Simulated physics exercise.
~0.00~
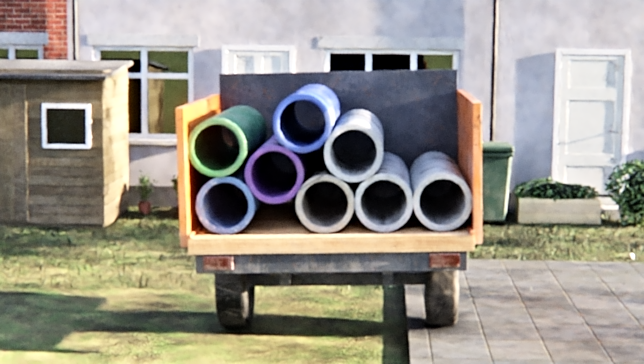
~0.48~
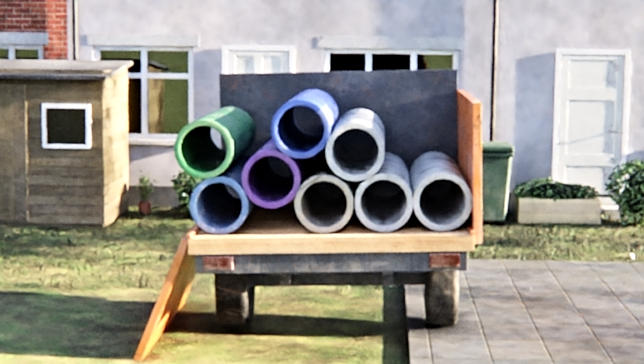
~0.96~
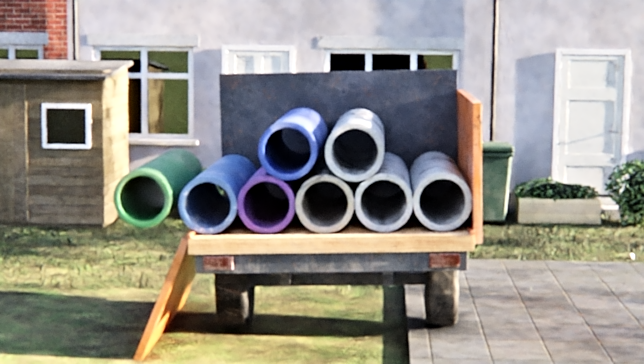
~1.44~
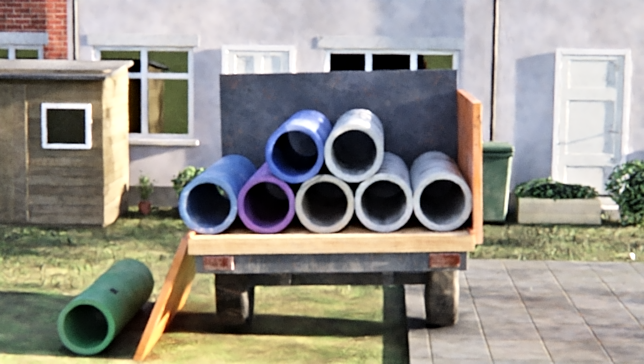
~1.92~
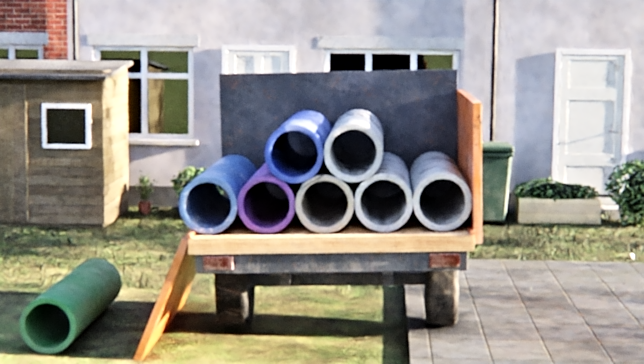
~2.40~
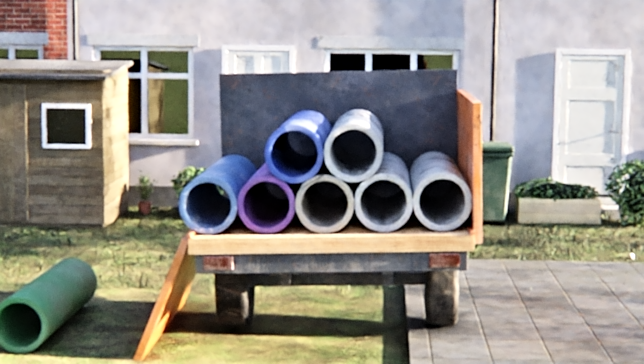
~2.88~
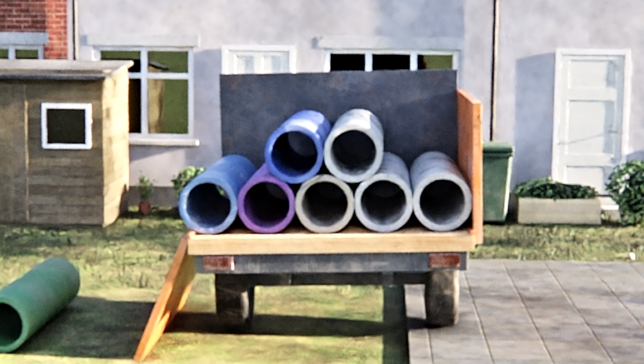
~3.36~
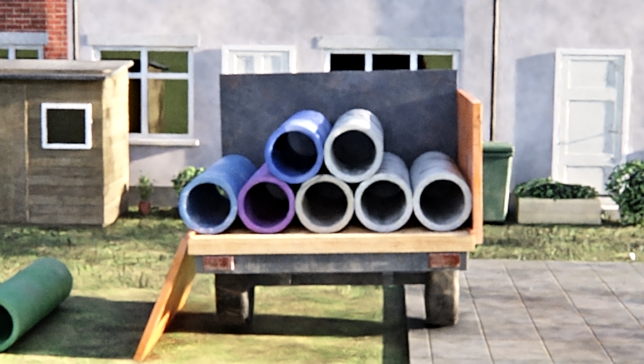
A green pipe stacked on a parked trailer drops off the left side as the left board swings down, then rolls a little way left across the grass, while the purple pipe settles onto the deck and the remaining pipes end at rest on the trailer.
